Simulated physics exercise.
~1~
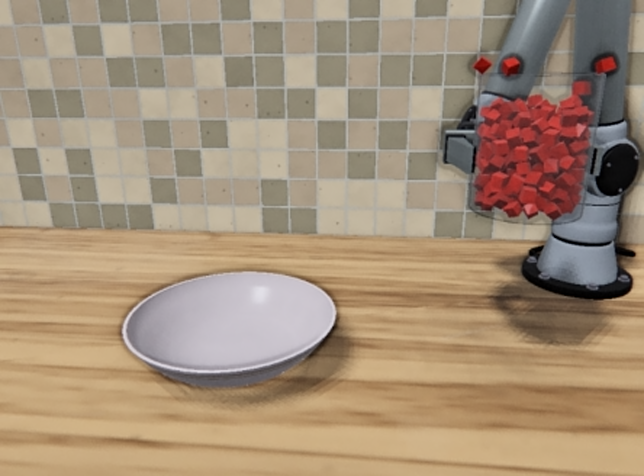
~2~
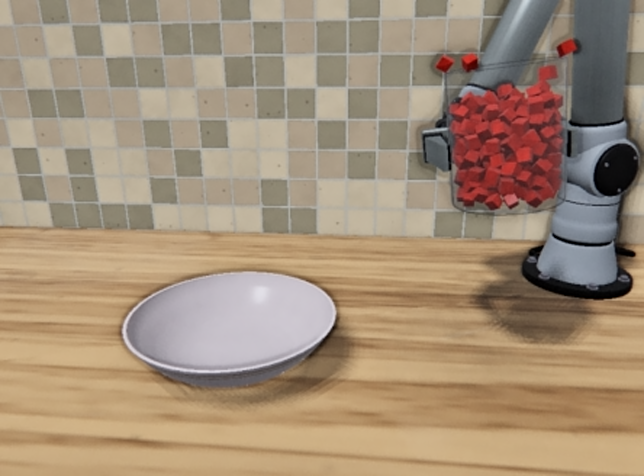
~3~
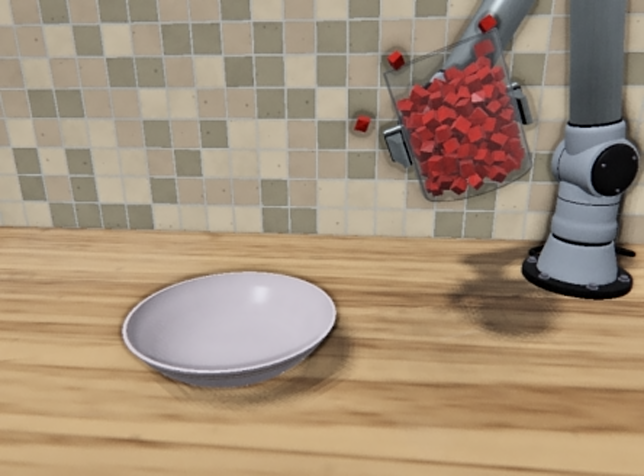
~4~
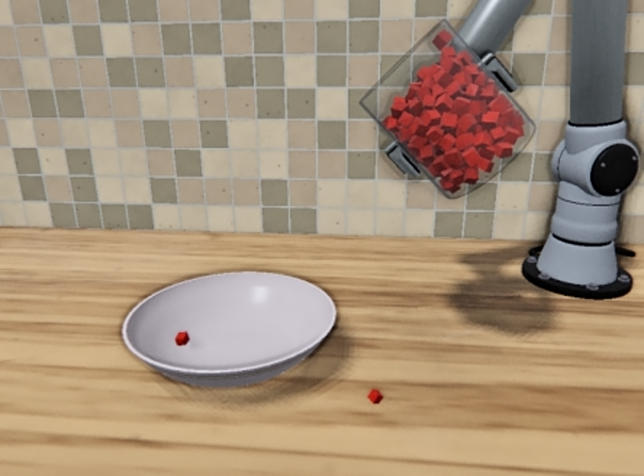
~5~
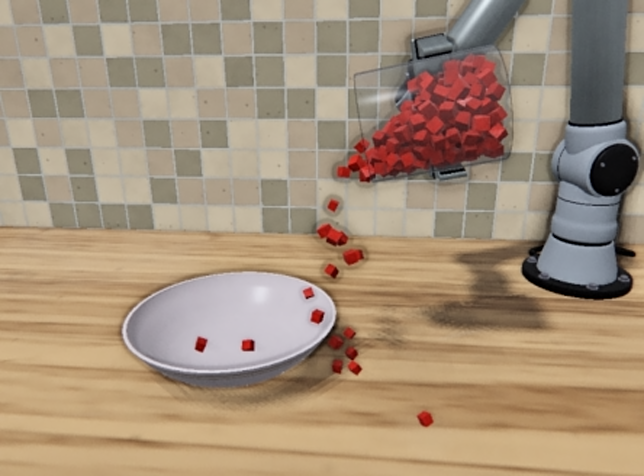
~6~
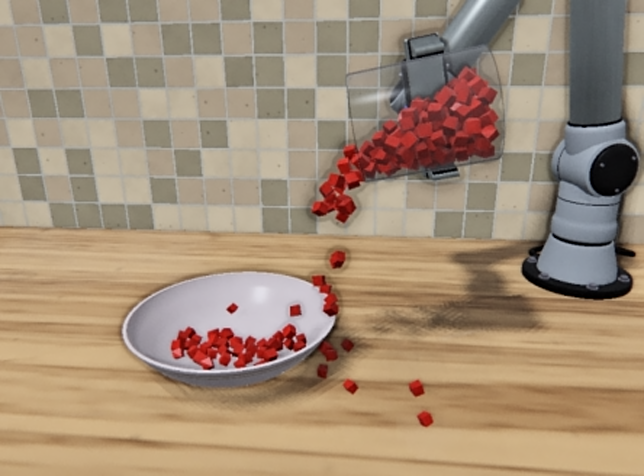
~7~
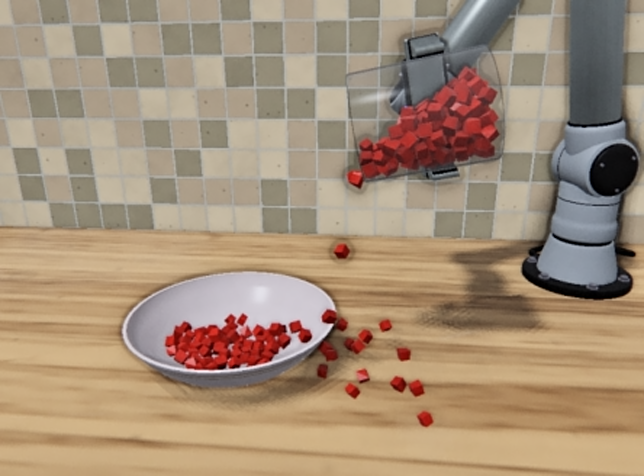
A grey robot arm at the right of a wooden counter, seen from the front against a beige and brown tiled wall, holds a clear cup heaped with small red cubes. It carries the cup leftward, and a few cubes drop off as it starts to lean, one landing in the wide pale bowl at left. The cup tips onto its side and cubes stream from its mouth, some striking the bowl's right rim. The stream then thins to a few pieces. At the end many cubes remain in the tilted cup, a pile sits in the bowl, and others lie scattered beside it.
